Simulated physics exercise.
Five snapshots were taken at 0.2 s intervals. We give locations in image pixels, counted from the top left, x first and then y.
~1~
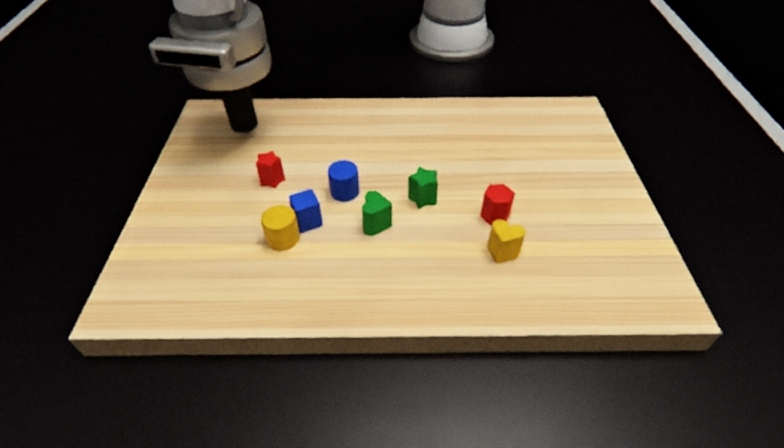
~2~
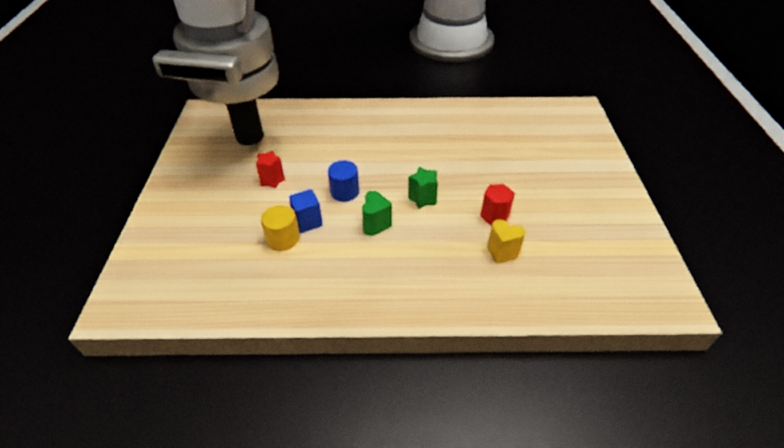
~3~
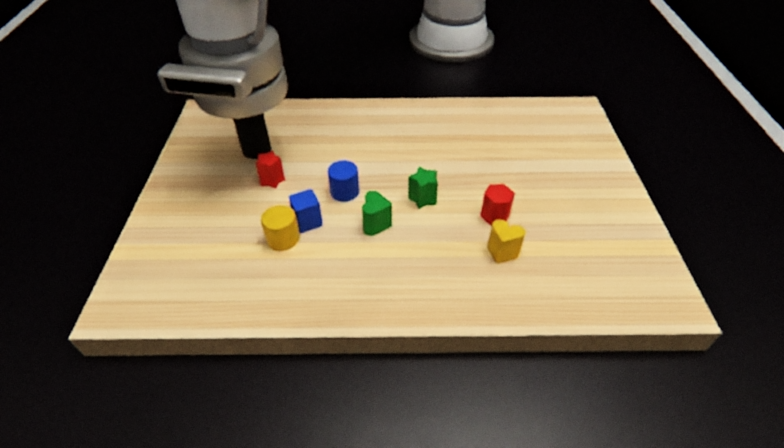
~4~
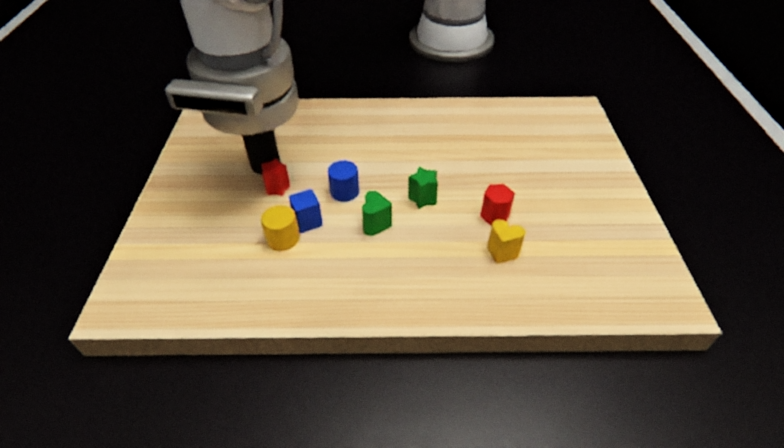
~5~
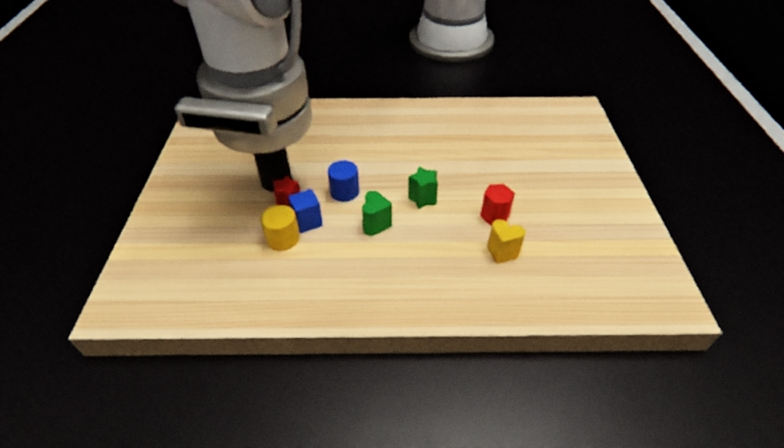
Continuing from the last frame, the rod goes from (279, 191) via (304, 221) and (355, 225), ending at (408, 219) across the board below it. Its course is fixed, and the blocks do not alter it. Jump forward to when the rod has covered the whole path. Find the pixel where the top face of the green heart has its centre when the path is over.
Pixel (436, 196).
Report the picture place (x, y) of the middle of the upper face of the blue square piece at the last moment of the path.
Its top middle will sit at (353, 238).
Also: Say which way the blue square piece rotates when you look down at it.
It goes anticlockwise.
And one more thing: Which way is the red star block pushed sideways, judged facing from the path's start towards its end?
The answer is right.
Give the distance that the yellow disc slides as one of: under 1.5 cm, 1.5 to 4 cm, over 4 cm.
From 1.5 to 4 cm.
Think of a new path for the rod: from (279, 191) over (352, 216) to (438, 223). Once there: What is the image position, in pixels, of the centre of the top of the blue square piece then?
At the end it should sit near (315, 221).
On the path given first. One third of the way, rod (302, 211); yellow disc (279, 229); red star block (310, 216); blue square piece (333, 223), turned 40° anticlockwise.
Two thirds of the way, rod (355, 216); yellow disc (279, 229); red star block (333, 224), turned 40° clockwise; blue square piece (353, 238), turned 25° anticlockwise; green heart (381, 202).
At the end, rod (408, 210); yellow disc (279, 229); red star block (333, 224), turned 40° clockwise; blue square piece (353, 238), turned 25° anticlockwise; green heart (436, 196).
